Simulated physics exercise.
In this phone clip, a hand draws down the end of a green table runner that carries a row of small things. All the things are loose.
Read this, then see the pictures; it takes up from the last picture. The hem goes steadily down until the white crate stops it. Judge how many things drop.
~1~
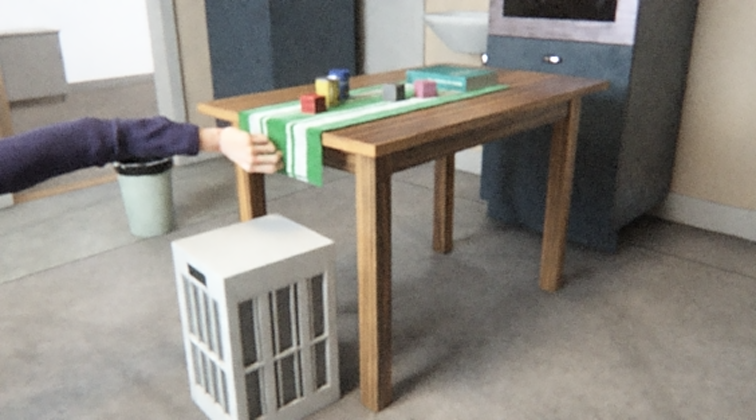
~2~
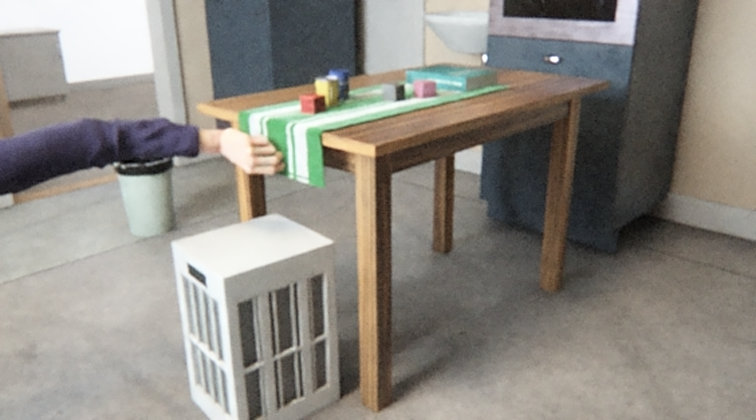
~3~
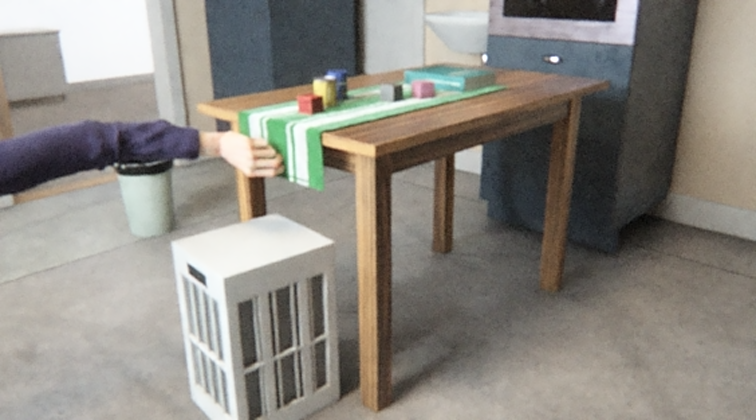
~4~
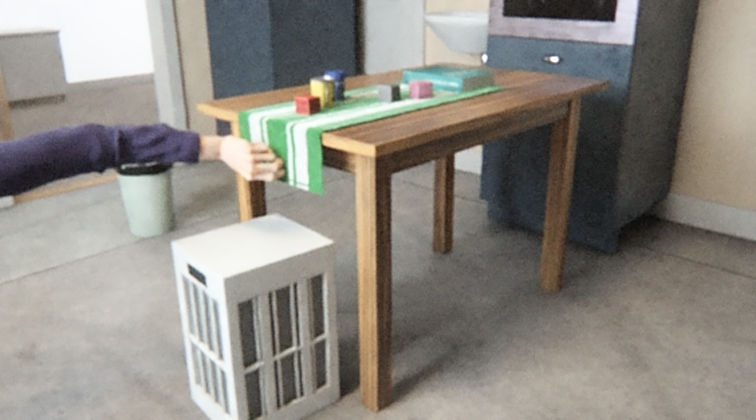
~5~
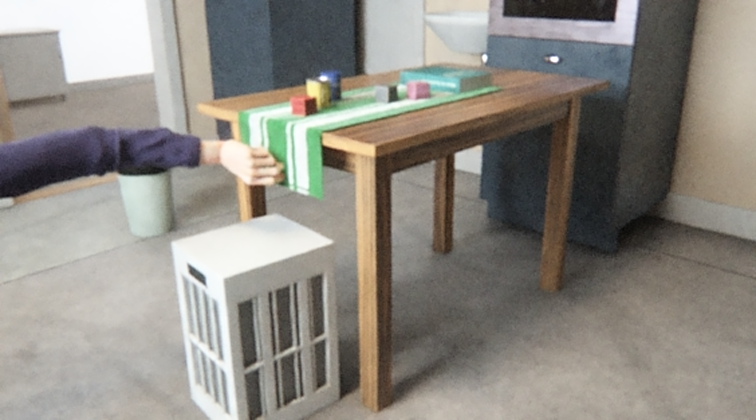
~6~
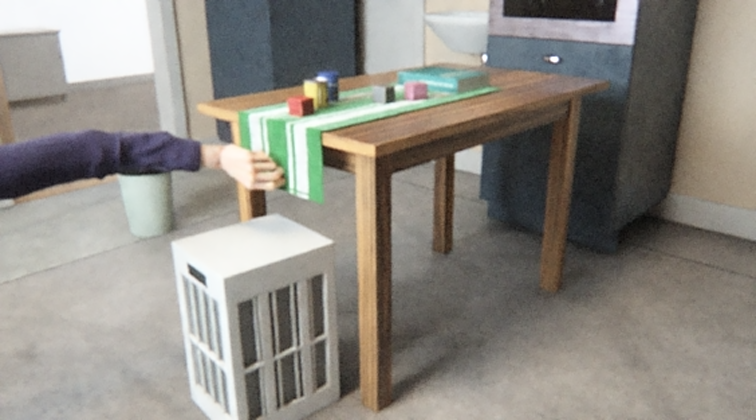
One comes down.
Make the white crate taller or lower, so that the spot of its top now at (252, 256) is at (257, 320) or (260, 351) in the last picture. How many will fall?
That would be 3 and 4.
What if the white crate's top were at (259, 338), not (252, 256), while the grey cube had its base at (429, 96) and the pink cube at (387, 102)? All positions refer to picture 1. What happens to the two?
The grey cube ends up still on top and the pink cube ends up off the top.
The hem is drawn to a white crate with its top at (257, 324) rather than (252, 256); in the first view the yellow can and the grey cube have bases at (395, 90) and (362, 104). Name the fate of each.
Yellow can: Safe; grey cube: Lost.
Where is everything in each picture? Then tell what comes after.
In the first picture, hem (323, 187); red cube (313, 95); yellow can (328, 78); blue can (340, 71); grey cube (394, 84); pink cube (425, 81); top of the crate (252, 256).
In the second picture, hem (325, 187); red cube (313, 95).
In the third picture, hem (323, 191); yellow can (325, 78).
In the fourth picture, hem (324, 195); blue can (335, 72); top of the crate (252, 256).
In the fifth picture, hem (322, 200); grey cube (386, 85).
In the sixth picture, hem (324, 204); red cube (301, 98); yellow can (316, 80); blue can (329, 73); grey cube (384, 86); pink cube (416, 83).
Soon after, hem on the crate; red cube gone.
In the end, hem on the crate; red cube gone. Over the edge go one.
